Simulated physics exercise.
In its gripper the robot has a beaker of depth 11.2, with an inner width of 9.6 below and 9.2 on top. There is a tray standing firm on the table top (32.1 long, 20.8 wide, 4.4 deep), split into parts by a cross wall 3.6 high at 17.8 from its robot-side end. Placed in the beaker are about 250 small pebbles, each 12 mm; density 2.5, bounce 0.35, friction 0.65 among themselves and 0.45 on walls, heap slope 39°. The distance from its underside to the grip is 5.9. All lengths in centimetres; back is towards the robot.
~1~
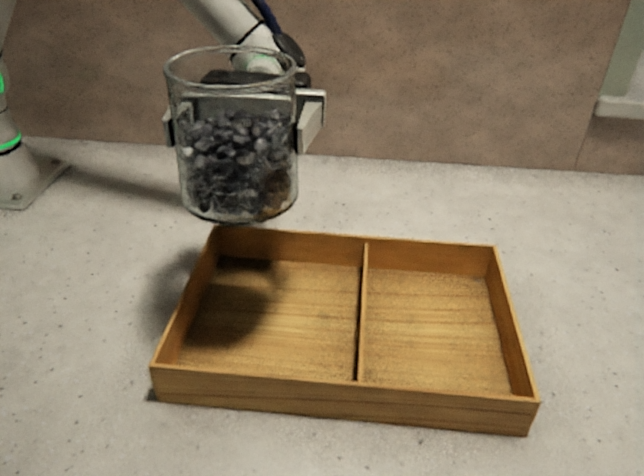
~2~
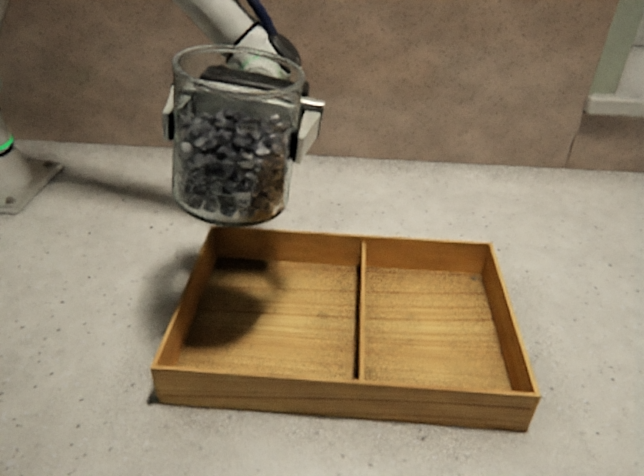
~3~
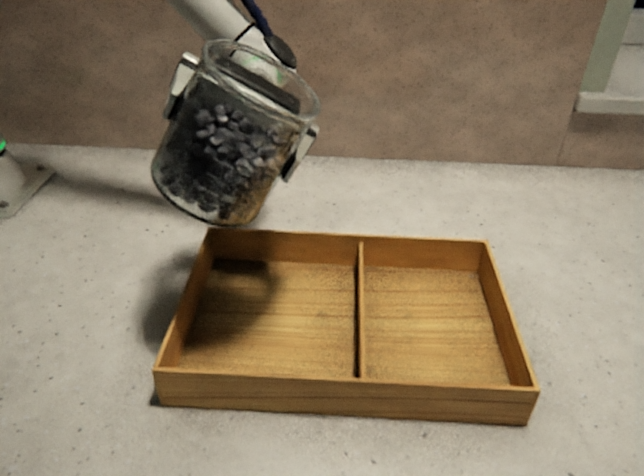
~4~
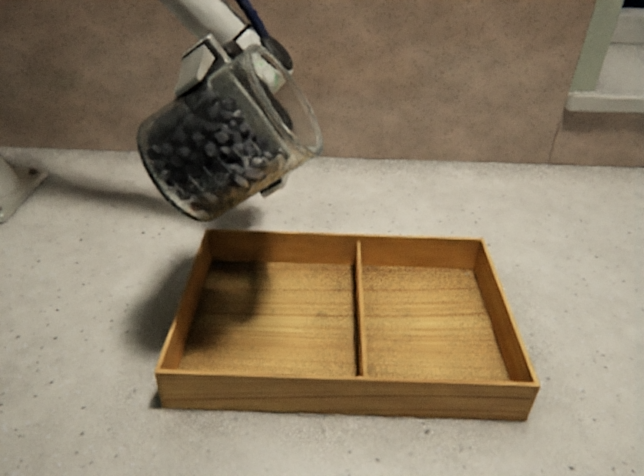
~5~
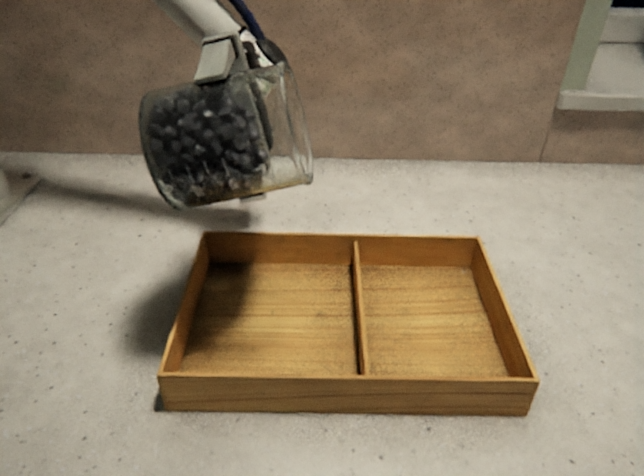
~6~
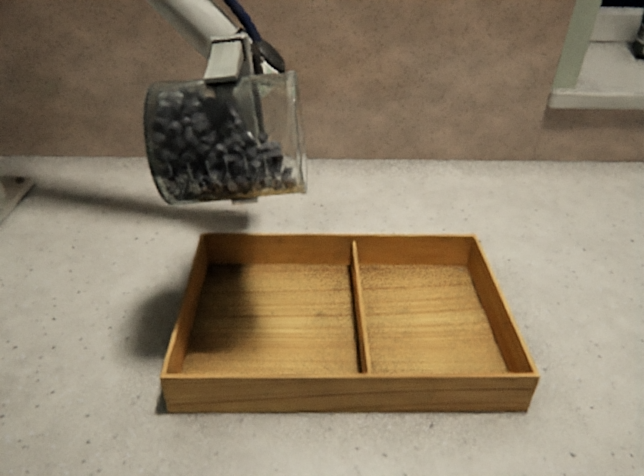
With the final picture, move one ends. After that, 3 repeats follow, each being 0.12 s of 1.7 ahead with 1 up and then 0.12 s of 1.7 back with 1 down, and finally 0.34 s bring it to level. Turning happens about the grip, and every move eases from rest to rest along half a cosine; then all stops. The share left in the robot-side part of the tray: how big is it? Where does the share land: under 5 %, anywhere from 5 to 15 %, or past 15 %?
It lands anywhere from 5 to 15 %.
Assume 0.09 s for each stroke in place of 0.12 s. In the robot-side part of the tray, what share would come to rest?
Roughly 20 percent then.
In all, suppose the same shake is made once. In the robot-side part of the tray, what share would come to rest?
In that case it would be roughly 0 per cent.
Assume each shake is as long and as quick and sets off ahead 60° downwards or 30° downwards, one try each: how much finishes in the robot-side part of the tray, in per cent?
First try some 0 %, second try some 0 %.
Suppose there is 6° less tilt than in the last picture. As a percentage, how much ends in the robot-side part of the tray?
About 0 %.
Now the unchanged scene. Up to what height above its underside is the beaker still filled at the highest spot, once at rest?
I'd put it at close to 8.5 centimetres.
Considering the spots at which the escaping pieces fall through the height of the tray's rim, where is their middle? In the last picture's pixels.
Estimated centre near (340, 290) in pixels.
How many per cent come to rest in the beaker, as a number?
Something like 90 percent ends there.
Then, 0.42 s later, tilted 84° forward, highest piece 24 above the table; 245 in the beaker, 2 in the robot-side part, 1 in the far-side part, 1 in flight or on a rim.
Then, 0.85 s later, tilted 58° forward, highest piece 23 above the table; 224 in the beaker, 15 in the robot-side part, 5 in the far-side part, 5 in flight or on a rim.
Then, 1.26 s later, level, highest piece 24 above the table; 224 in the beaker, 18 in the robot-side part, 7 in the far-side part.
Then, 2.31 s later, level, highest piece 24 above the table; 224 in the beaker, 18 in the robot-side part, 7 in the far-side part.
At rest, 224 in the beaker, 18 in the robot-side part, 7 in the far-side part. That is 7 % in the robot-side part of the tray.
